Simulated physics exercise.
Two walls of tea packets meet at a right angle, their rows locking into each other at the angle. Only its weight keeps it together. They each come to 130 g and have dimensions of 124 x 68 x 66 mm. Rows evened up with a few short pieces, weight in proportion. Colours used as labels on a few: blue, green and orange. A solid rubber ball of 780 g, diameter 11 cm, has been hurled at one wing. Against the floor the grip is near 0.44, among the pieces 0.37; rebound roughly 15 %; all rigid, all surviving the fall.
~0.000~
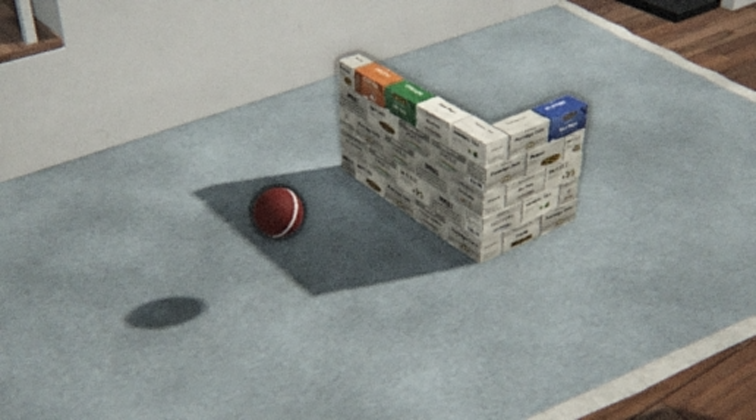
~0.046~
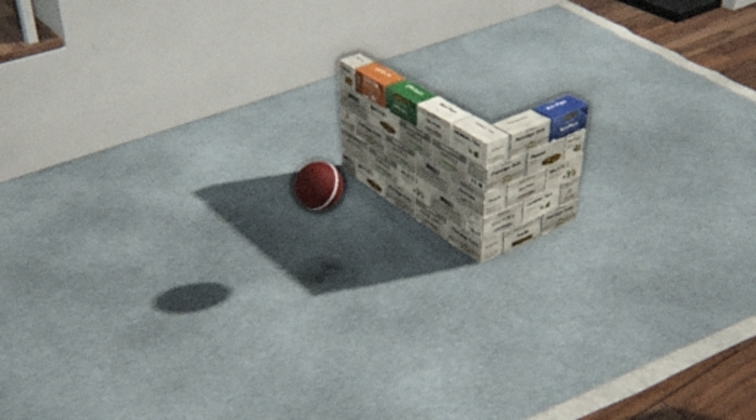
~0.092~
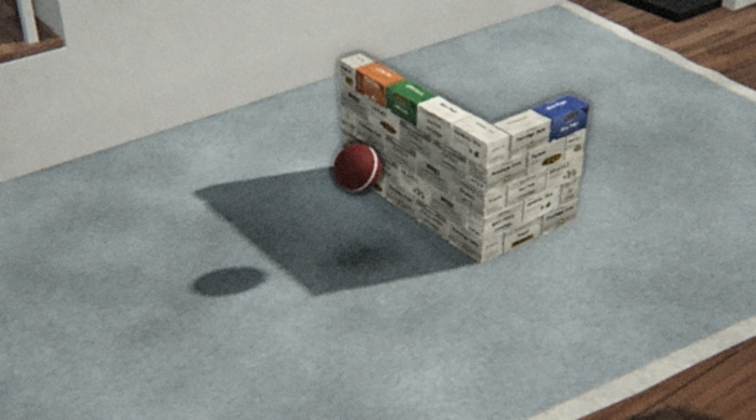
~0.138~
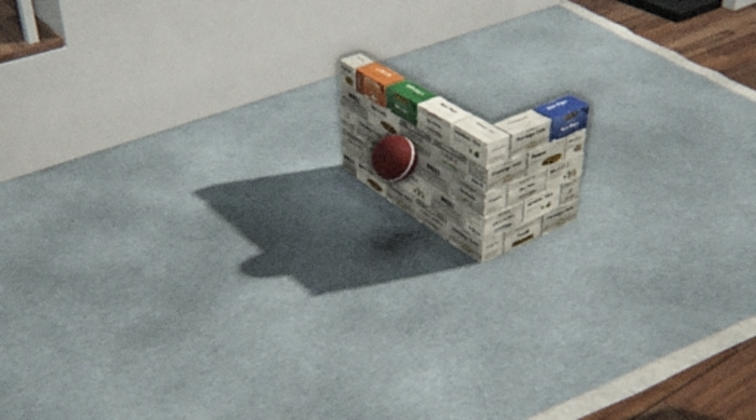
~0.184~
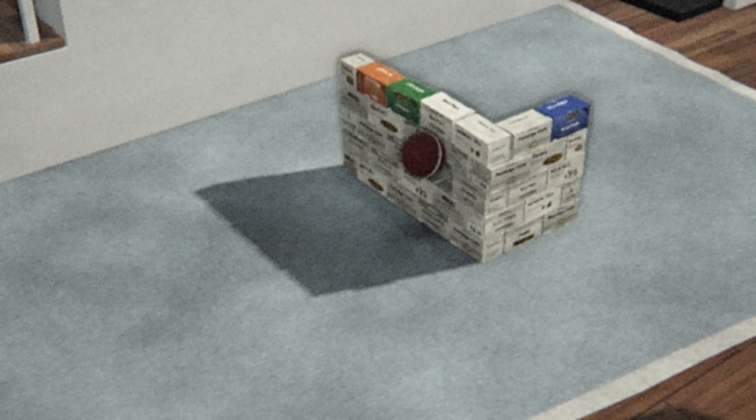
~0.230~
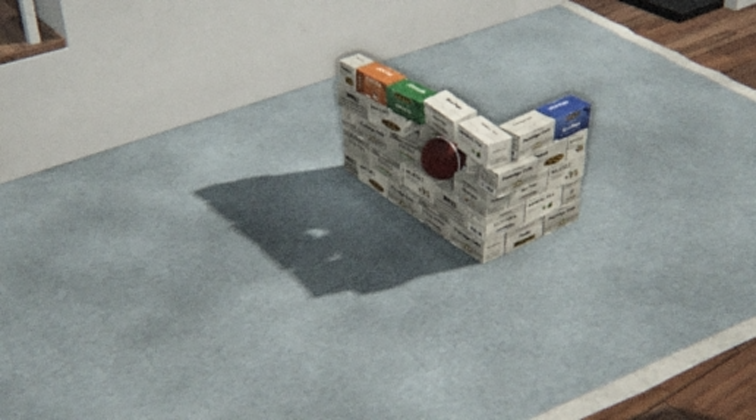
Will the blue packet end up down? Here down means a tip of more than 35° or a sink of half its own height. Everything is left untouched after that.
No.
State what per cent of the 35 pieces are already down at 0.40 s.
10 percent by then.
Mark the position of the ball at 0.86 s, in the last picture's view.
Estimated pixel: About (579, 153).
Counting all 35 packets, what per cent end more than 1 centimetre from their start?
The share is 40 %.
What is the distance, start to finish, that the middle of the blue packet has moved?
Some 0 cm.
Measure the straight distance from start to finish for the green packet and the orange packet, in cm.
Green: About 30 cm, orange: About 2 cm.
By 0.40 s, ball still moving; 4 of the 35 packets down; blue packet unmoved; green packet tilted 13°.
By 0.86 s, ball still moving; 6 of the 35 packets down; blue packet unmoved; green packet upside down.
When it is over (1.8 s), ball rolling away; 6 of the 35 packets down; blue packet unmoved; green packet 26 cm lower; orange packet moved 13 mm. In pixels of the last frame, middles, blue packet near (563, 118), green packet near (380, 221).
